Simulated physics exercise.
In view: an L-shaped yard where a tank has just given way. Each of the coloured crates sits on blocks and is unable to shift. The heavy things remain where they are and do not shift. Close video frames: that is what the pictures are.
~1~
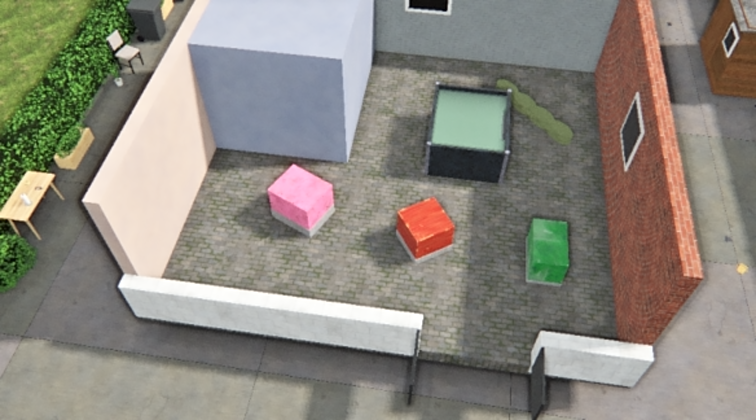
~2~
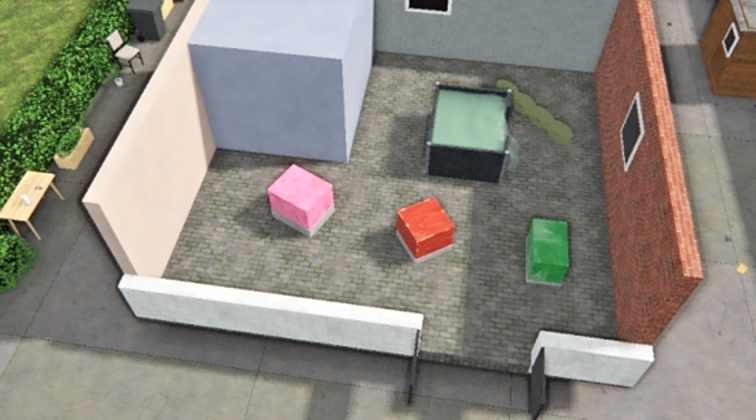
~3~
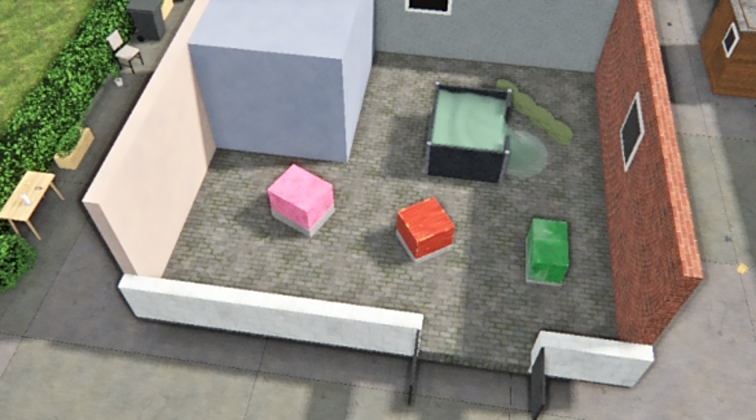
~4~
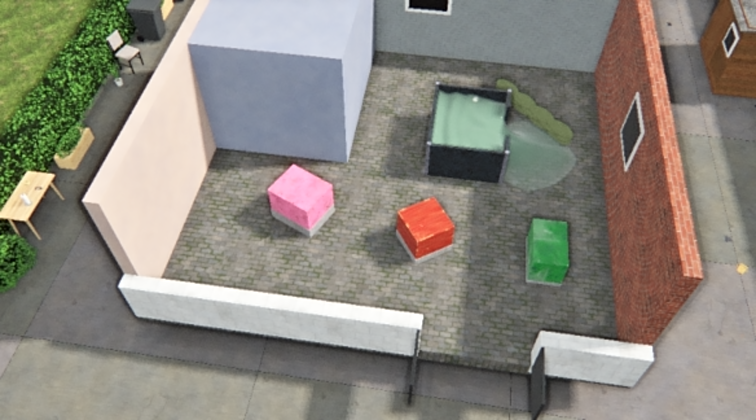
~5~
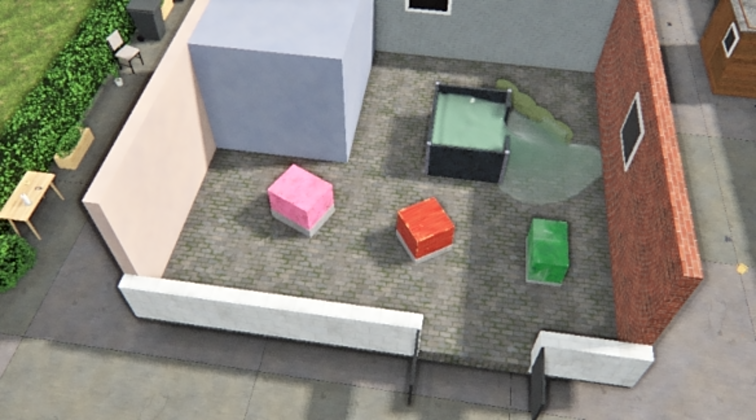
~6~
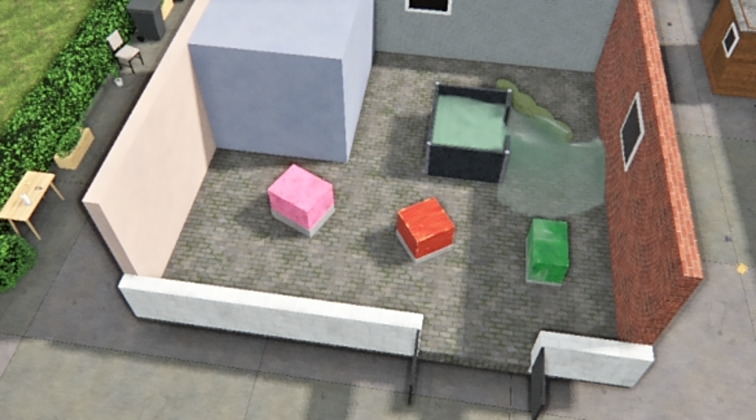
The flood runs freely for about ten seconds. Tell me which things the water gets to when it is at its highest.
Here is how it goes: The red crate is never reached, the green crate is reached, the pink crate is never reached.
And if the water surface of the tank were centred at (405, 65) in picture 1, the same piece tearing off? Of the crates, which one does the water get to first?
The one in green.
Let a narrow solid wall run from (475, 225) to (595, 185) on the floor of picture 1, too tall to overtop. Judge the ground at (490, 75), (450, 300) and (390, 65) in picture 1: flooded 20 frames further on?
As listed: Under water, not flooded, covered.
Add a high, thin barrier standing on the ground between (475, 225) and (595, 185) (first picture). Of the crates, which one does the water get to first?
First to be reached: The green-painted one.
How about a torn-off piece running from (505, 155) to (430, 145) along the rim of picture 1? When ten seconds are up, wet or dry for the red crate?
As for red, it gets flooded.
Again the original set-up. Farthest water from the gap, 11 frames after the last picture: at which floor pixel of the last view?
(617, 364).
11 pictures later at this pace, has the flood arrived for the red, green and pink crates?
Red dry, green wet, pink dry.
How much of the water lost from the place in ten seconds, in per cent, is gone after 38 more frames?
Near 50 in a hundred.
A moment on, water covers 15 % of the floor; the red crate not reached, the green crate water round its plinth, the pink crate not reached.
Next, water covers 25 % of the floor; the red crate not reached, the green crate water round its plinth, the pink crate not reached.
Then, water covers 45 % of the floor; the red crate not reached, the green crate water round its plinth, the pink crate not reached.
Later, water covers 65 % of the floor; the red crate water round its plinth, the green crate water round its plinth, the pink crate water round its plinth.
In the end, water covers 95 % of the floor; the red crate stayed above the water, the green crate was topped, the pink crate stayed above the water.
